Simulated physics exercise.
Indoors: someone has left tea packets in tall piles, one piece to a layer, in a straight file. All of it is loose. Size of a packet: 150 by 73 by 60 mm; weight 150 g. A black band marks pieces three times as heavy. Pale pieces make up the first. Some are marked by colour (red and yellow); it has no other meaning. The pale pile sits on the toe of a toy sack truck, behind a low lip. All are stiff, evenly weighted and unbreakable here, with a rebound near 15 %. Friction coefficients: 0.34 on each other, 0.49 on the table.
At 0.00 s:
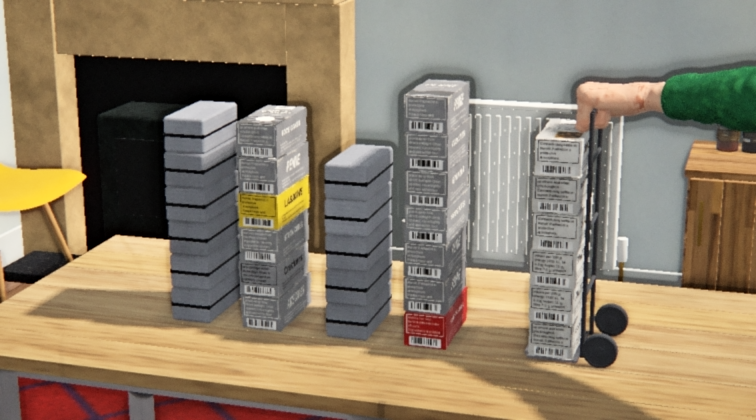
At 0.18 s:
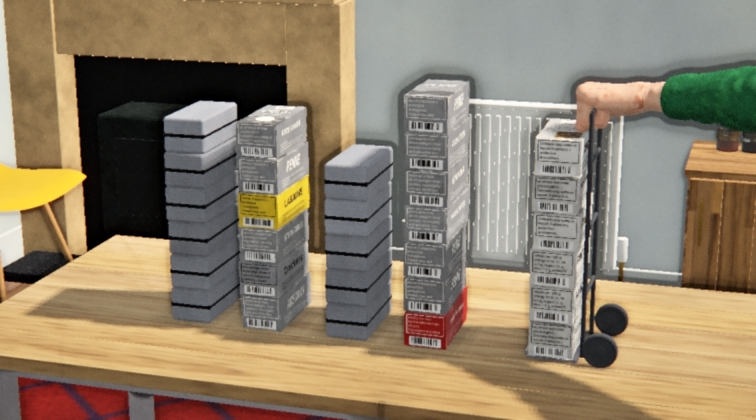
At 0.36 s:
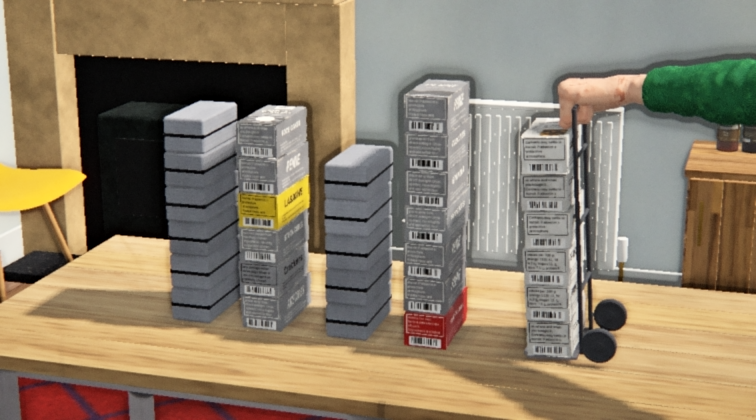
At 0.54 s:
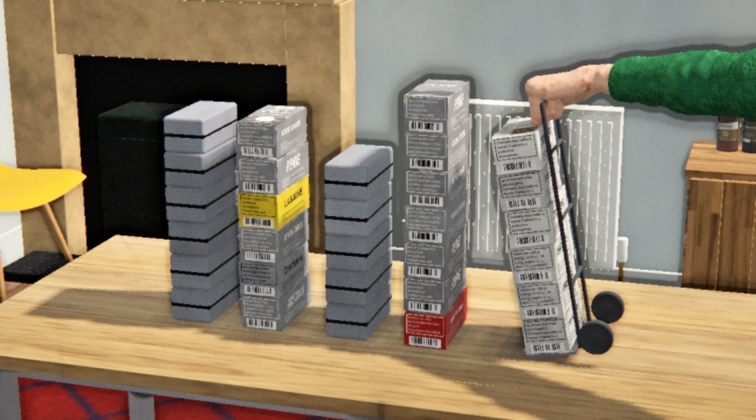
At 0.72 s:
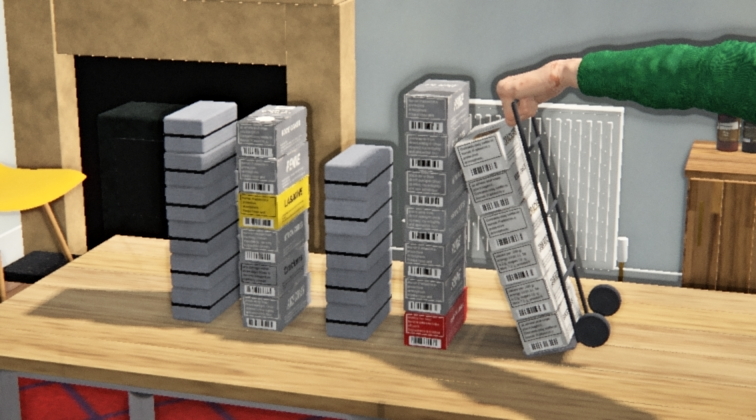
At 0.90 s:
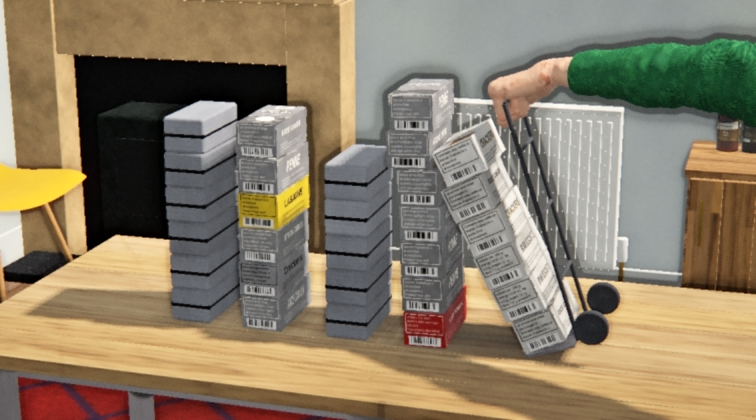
On a wooden table, a hand tilts a truck's pale pile left against grey packets.
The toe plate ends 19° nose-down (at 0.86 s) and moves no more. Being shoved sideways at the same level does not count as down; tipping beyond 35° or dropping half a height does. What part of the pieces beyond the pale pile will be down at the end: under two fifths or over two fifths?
The part is over two fifths.
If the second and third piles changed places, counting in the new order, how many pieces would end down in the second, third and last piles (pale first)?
In that case second 0, third 0, last 0.
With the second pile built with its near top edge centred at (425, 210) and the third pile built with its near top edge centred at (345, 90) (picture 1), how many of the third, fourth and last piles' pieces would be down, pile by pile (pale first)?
Then third 0, fourth 0, last 0.
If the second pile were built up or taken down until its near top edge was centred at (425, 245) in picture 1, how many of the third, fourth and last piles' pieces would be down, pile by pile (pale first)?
In that case third 0, fourth 0, last 0.
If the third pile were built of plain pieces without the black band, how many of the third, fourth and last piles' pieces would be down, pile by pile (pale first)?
In that case third 4, fourth 6, last 6.
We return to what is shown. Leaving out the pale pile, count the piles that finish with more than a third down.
The count is 4.
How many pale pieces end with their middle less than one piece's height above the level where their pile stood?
2 pale pieces.
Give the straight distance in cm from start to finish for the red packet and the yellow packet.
Red 2, yellow 44.
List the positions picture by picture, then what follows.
In the first frame (we follow the side turned to the camera), truck frame (590, 164) 0° forward; yellow packet (258, 212); red packet (425, 331); no other piece has moved.
In the second frame, truck frame (590, 164) 0° forward; yellow packet (258, 212).
In the third frame, truck frame (576, 160) 4° forward, top of the pale pile leaning 4°; yellow packet (258, 212); no other piece has moved.
In the fourth frame, truck frame (550, 154) 11° forward, top of the pale pile leaning 11°; yellow packet (258, 212); no other piece has moved.
In the fifth frame, truck frame (527, 153) 17° forward, top of the pale pile leaning 20°; yellow packet (258, 212); no other piece has moved.
In the sixth frame, truck frame (520, 152) 19° forward, top of the pale pile leaning 27°; red packet (424, 331); yellow packet (258, 212); 5 stirred so far.
Around 1.50 s, 6 of the pale pile down; none of the 24 other packets down, 12 disturbed; red packet tipped 19°.
Around 2.02 s, 6 of the pale pile down; 10 of the 24 other packets down; red packet tipped 38°; yellow packet tipped 18°.
Around 2.38 s, 6 of the pale pile down; 23 of the 24 other packets down; yellow packet tipped 58°, 8 cm lower; red packet tipped 42°.
Around 2.96 s, 6 of the pale pile down; 24 of the 24 other packets down; yellow packet upside down; red packet tipped 42°.
Finally (3.3 s), 6 of the pale pile down; 24 of the 24 other packets down; yellow packet upside down; red packet tipped 42°. That is 100 per cent. Seen by the last camera, middles, yellow packet near (68, 235), red packet near (422, 305).
